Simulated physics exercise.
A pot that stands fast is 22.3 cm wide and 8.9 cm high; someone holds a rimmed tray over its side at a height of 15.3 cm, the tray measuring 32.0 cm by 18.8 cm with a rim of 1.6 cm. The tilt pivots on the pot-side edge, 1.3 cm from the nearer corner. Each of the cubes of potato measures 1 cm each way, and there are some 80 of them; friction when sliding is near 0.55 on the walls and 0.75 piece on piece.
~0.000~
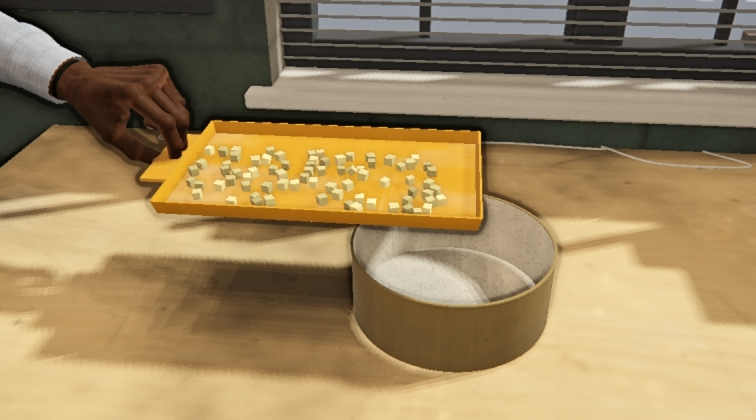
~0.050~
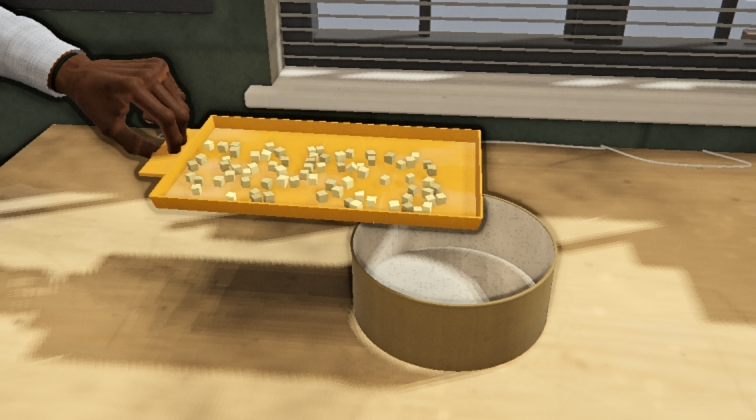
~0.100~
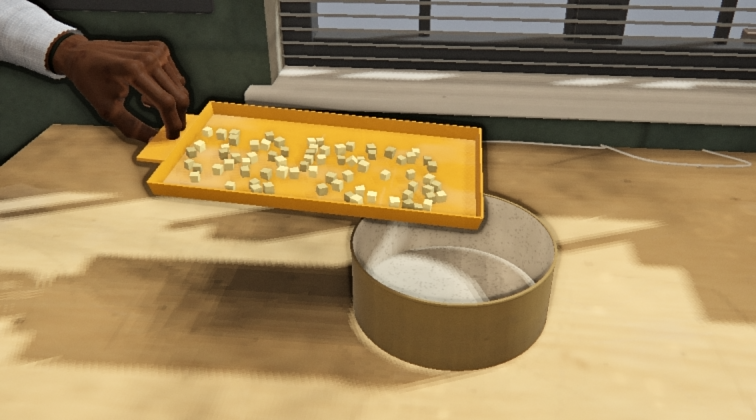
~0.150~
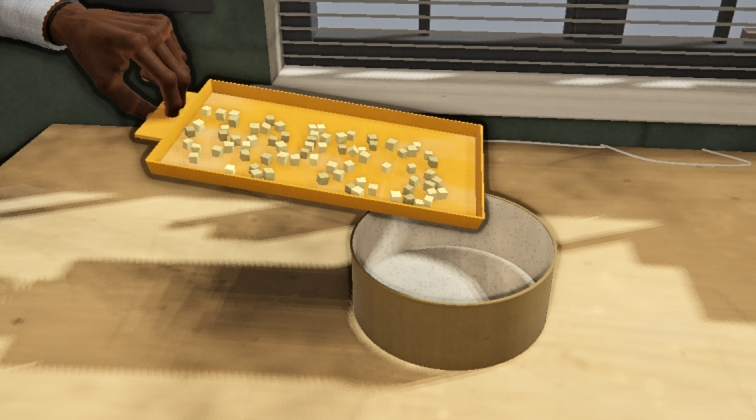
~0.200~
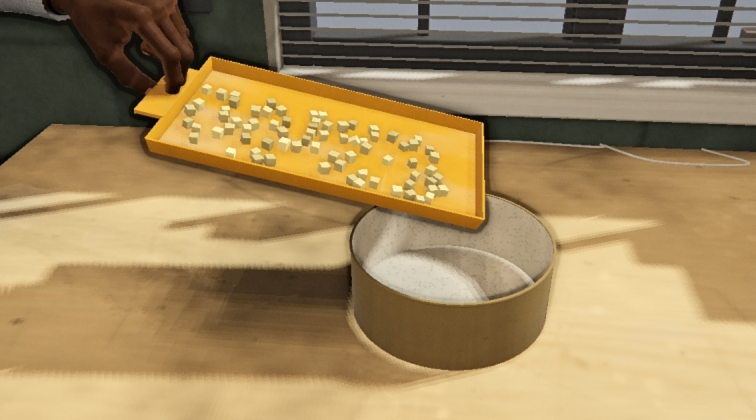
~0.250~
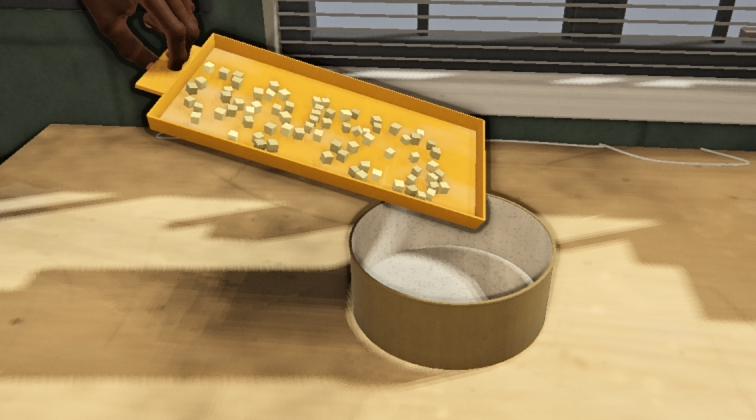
A hand raises the left end of an orange tray of pale cubes beside a pot.
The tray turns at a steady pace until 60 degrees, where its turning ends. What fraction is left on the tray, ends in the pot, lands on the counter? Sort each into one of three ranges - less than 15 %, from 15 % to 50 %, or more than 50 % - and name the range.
Ranges: Left on the tray: From 15 % to 50 %; pot: From 15 % to 50 %; counter: From 15 % to 50 %.
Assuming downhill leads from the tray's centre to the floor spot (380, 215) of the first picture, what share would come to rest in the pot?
Something like 15 in a hundred.
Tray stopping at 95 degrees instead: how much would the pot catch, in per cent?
Pot share: About 60 per cent.
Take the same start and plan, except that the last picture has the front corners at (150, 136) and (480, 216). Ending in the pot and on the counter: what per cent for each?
The pot gets 30 and the counter 35.
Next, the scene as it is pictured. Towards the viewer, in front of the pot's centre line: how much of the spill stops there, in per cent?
About 90 per cent.
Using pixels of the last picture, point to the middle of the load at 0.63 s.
At that time the load is centred around (425, 112).
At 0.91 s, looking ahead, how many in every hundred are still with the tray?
It's roughly 45 percent.
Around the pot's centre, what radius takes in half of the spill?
26 cm.
After 0.48 s, tilt 40 degrees; the tray holds 100 %, the pot 0 %.
After 0.63 s, tilt 54 degrees; the tray holds 100 %, the pot 0 %.
After 0.91 s, tilt 60 degrees; the tray holds 45 %, the pot 10 %.
At rest (2.2 s), tray 35 %, pot 30 %, counter 35 %.
